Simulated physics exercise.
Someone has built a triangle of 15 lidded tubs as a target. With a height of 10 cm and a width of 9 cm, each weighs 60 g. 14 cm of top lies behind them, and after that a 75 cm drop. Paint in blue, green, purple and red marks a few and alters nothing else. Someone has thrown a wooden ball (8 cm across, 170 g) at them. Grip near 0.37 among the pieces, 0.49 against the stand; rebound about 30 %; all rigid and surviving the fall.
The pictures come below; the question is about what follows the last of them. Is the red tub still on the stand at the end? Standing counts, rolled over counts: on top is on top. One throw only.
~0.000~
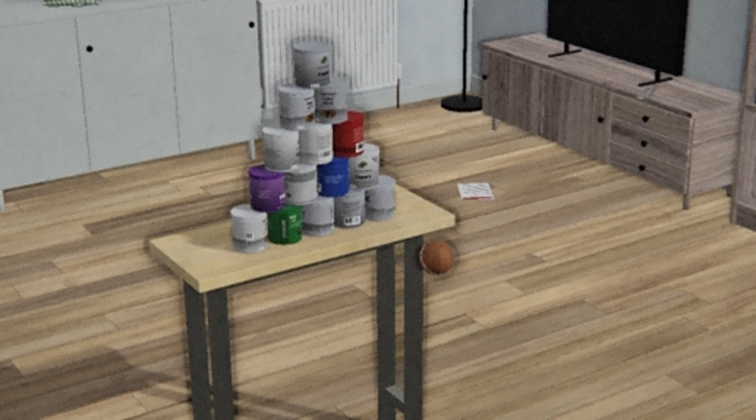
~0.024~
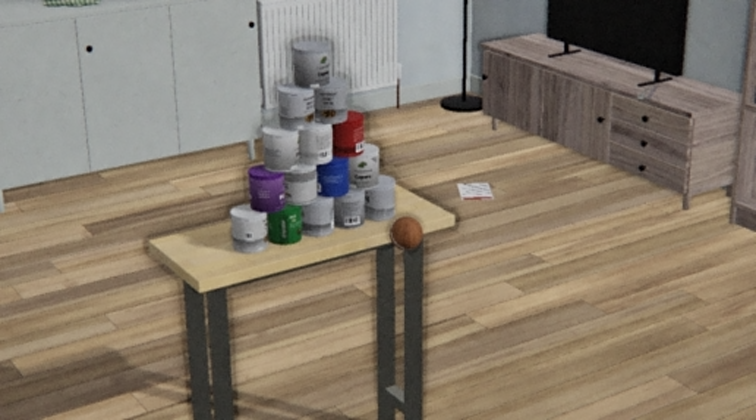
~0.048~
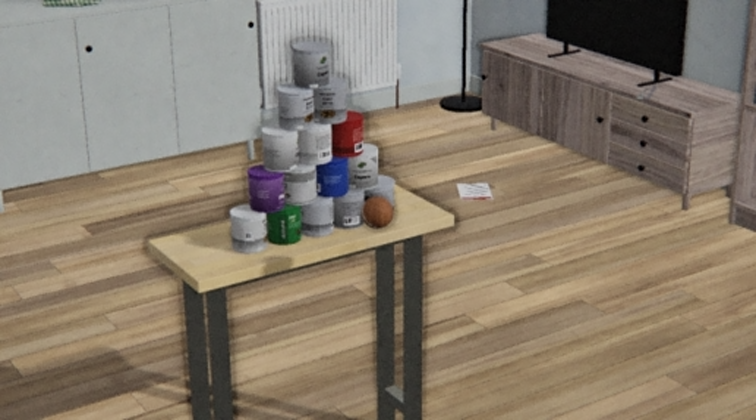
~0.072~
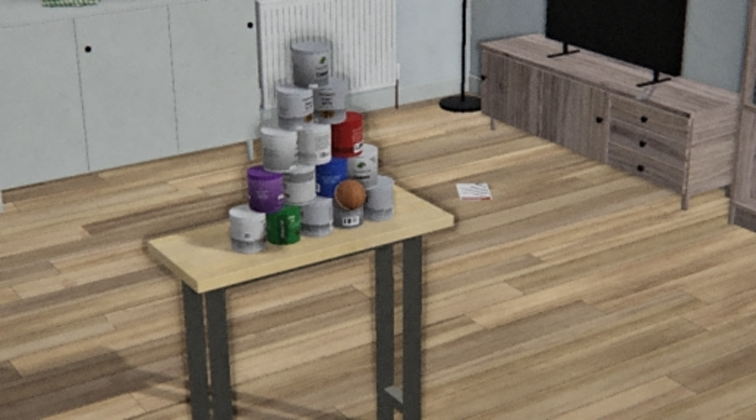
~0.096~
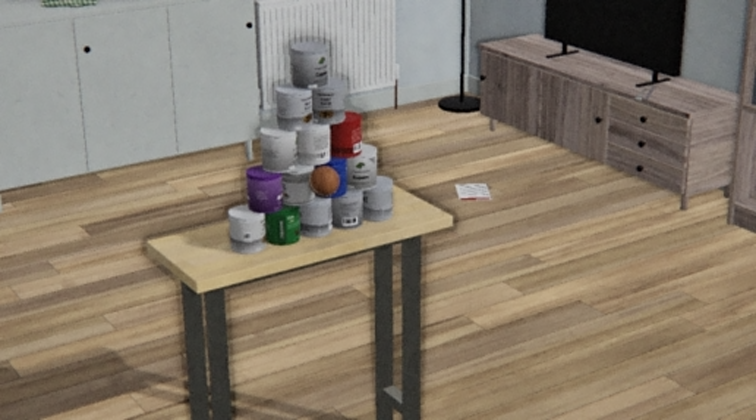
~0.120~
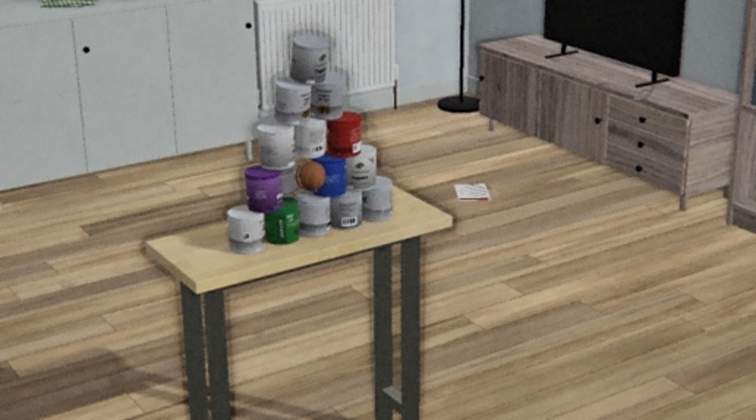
No.
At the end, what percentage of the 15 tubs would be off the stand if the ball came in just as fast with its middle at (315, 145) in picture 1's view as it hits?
Changed setup: 30 per cent.
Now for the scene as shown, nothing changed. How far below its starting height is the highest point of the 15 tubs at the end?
Roughly 29 centimetres.
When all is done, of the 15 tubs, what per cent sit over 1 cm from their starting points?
65 %.
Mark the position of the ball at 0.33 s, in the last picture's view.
(233, 205) or so.
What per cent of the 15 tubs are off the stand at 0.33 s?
0 per cent.
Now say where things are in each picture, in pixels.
In the first frame (pixels give the middle of a visible side; the camera pans a little), ball (437, 258) 51 cm from contact, 5.0 m/s; red tub (343, 139); blue tub (342, 178); purple tub (265, 194); none has stirred.
The second frame shows ball (406, 233) 40 cm from contact, 4.9 m/s; red tub (343, 139).
The third frame shows ball (377, 213) 28 cm from contact, 4.9 m/s; red tub (342, 139).
The fourth frame shows ball (350, 195) 16 cm from contact, 4.9 m/s; red tub (342, 139).
The fifth frame shows ball (324, 181) 44 mm from contact, 4.9 m/s; red tub (341, 140).
The sixth frame shows ball (310, 176) after contact, 1.9 m/s; red tub (340, 139); purple tub (261, 194); blue tub (338, 178); steepest lean 9°, the tub at (298, 63); movement in 6 of them.
After 0.33 s, ball still moving; none of the 15 tubs off the stand, 10 disturbed; red tub 31° from how it stood; blue tub 51° from how it stood, 8 cm lower.
After 0.64 s, ball still moving; 5 of the 15 tubs off the stand; red tub on its side; blue tub 49° from how it stood, 47 cm lower.
After 1.08 s, ball still moving; 8 of the 15 tubs off the stand; red tub 54° from how it stood, 55 cm lower; blue tub on its side.
In the end (1.3 s), ball rolling away; 8 of the 15 tubs off the stand; red tub on its side; blue tub on its side; green tub unmoved. From the last view, middles, red tub near (332, 372), blue tub near (328, 370).
